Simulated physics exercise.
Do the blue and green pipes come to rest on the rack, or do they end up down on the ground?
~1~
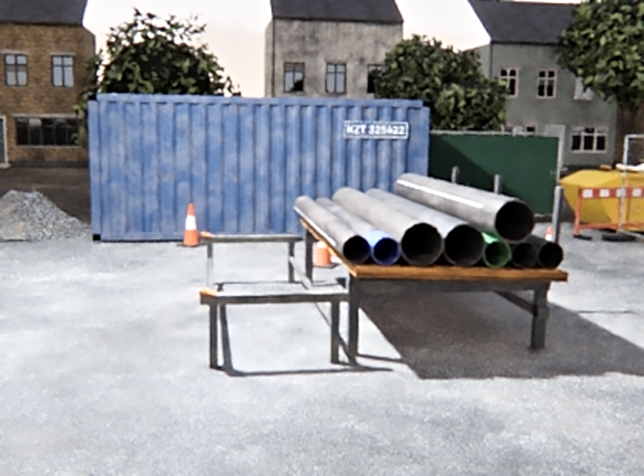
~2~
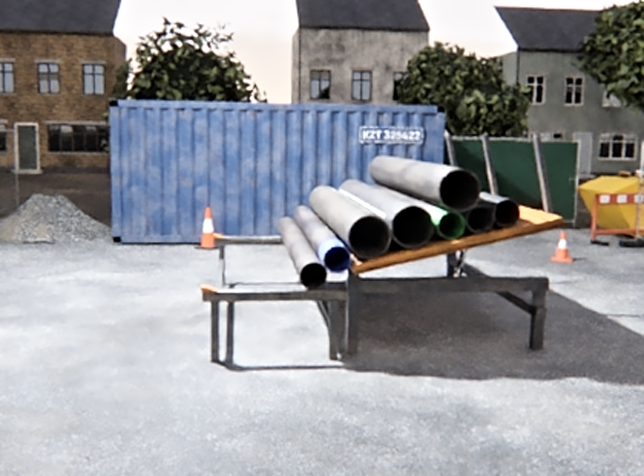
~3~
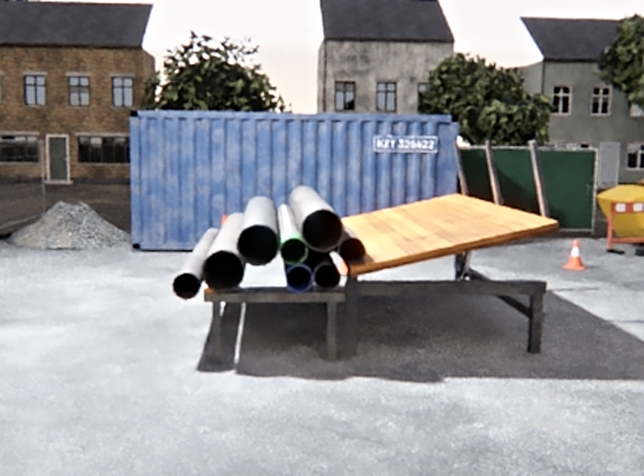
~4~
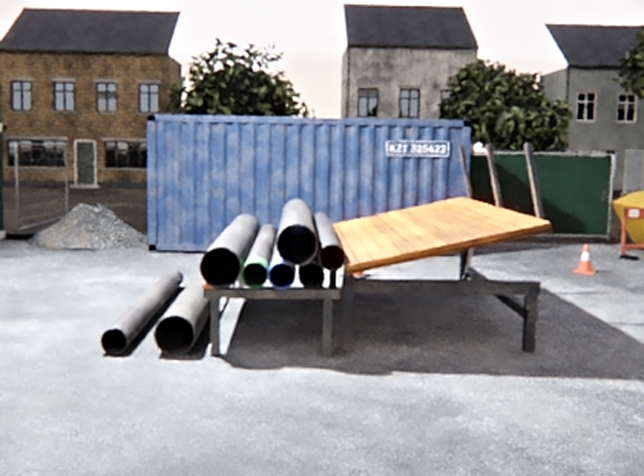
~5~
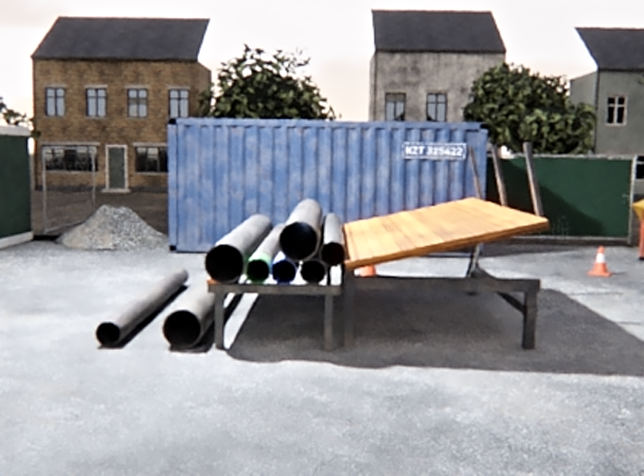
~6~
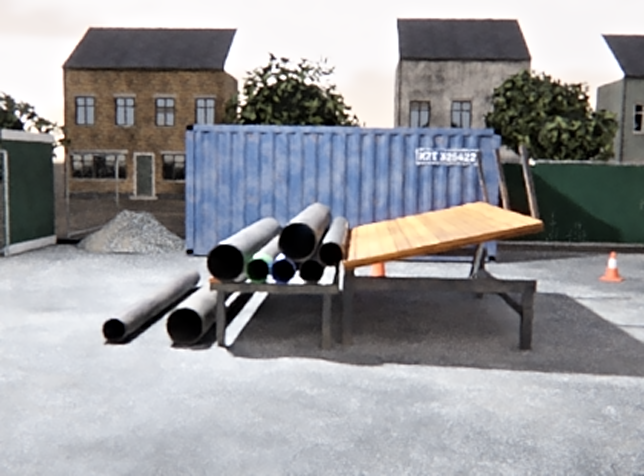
Both the blue pipe and the green pipe come to rest on the rack, lying among the other pipes there.
